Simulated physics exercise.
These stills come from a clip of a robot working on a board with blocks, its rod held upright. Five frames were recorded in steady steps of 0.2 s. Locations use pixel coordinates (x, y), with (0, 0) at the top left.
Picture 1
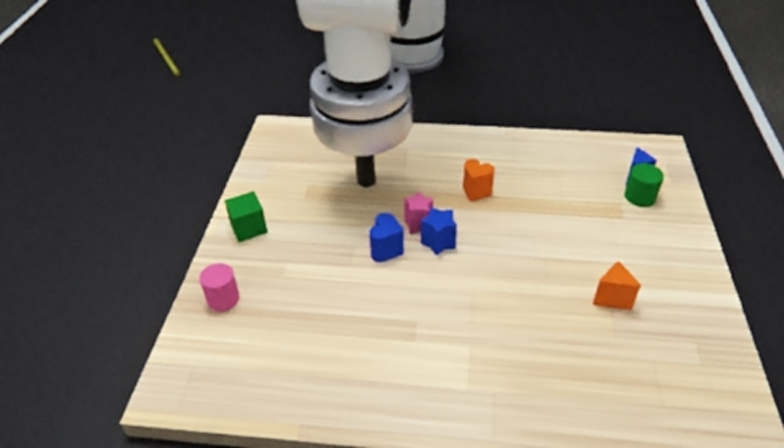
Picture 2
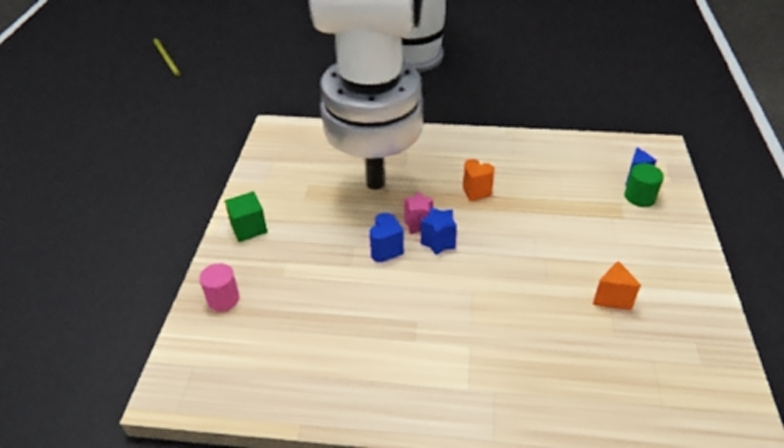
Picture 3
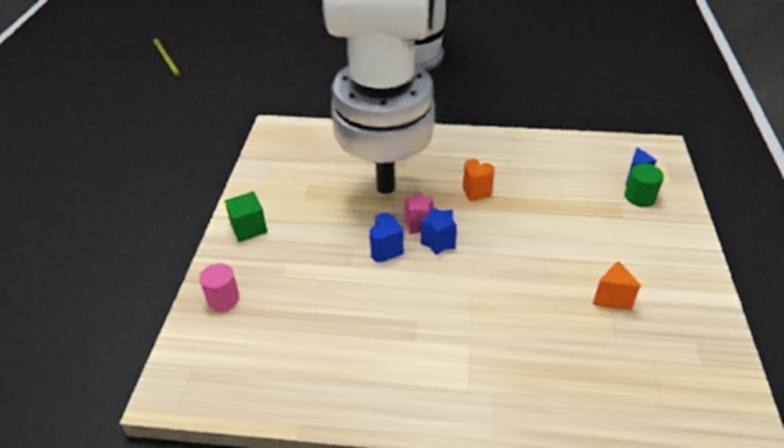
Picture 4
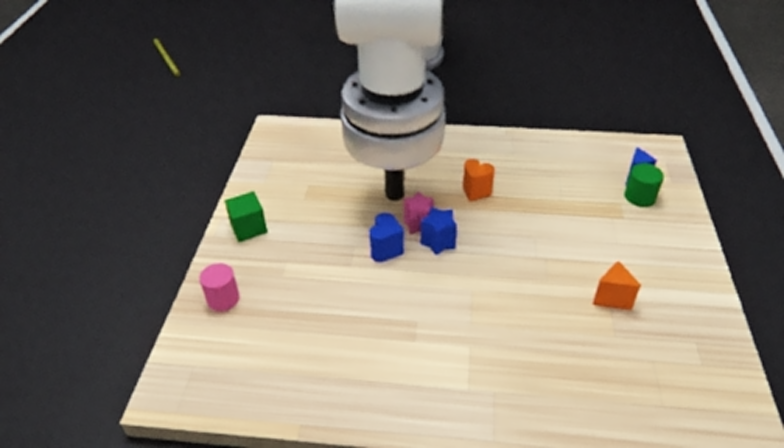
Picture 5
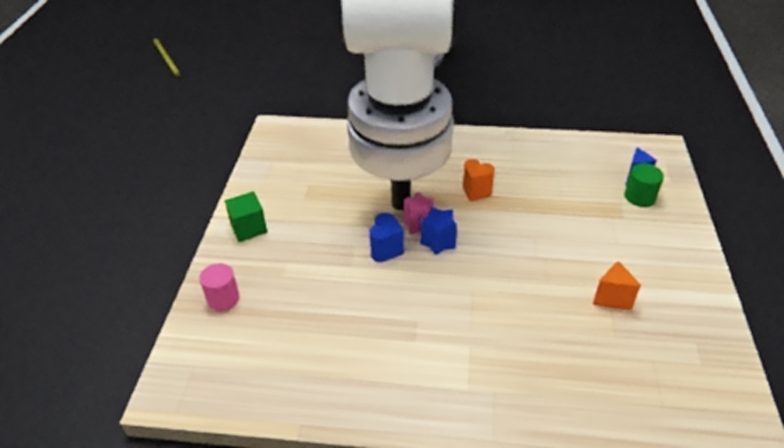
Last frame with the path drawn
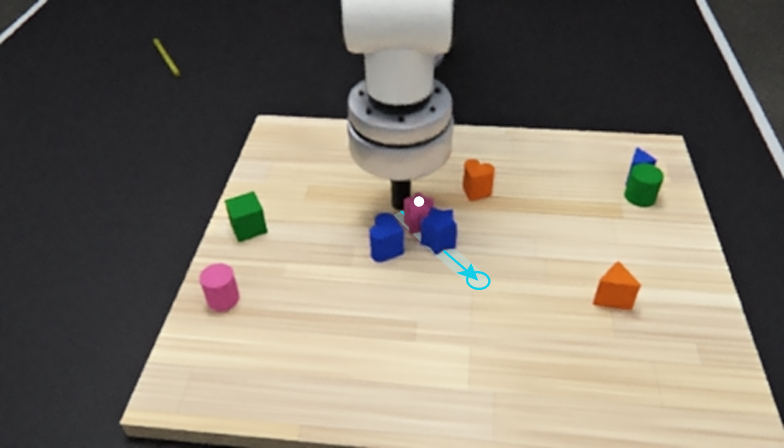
Robot arm moving its dark rod slightly right and toward the viewer, nearing a pink star-shaped block while the scattered blocks stay still.
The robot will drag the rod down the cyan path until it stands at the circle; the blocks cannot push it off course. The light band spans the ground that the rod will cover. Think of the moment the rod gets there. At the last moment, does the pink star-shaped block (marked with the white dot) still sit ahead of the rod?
Final answer: Yes.
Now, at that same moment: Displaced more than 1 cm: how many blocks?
There will be two blocks that move more than 1 cm.
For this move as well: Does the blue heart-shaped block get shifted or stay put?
Put simply, it stays right there.
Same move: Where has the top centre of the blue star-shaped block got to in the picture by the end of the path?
Somewhere near (527, 279).
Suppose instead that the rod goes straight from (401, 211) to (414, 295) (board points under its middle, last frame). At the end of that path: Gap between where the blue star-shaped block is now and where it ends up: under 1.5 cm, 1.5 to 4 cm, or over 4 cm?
Travels 1.5 to 4 cm.
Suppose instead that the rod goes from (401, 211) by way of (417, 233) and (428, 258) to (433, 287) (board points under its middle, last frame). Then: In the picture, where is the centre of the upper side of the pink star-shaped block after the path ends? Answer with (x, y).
It is at (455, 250).
Path on the board, from (401, 211) to (478, 280); the dot is on the pink star-shaped block.
The first path, step by step. One third of the way, rod at (425, 226); pink star-shaped block at (439, 221); blue star-shaped block at (463, 232).
Two thirds of the way, rod at (451, 250); pink star-shaped block at (468, 245); blue star-shaped block at (494, 256).
At the end, rod at (479, 274); blue heart-shaped block in place; pink star-shaped block at (499, 269); blue star-shaped block at (527, 279), turned 15° anticlockwise.
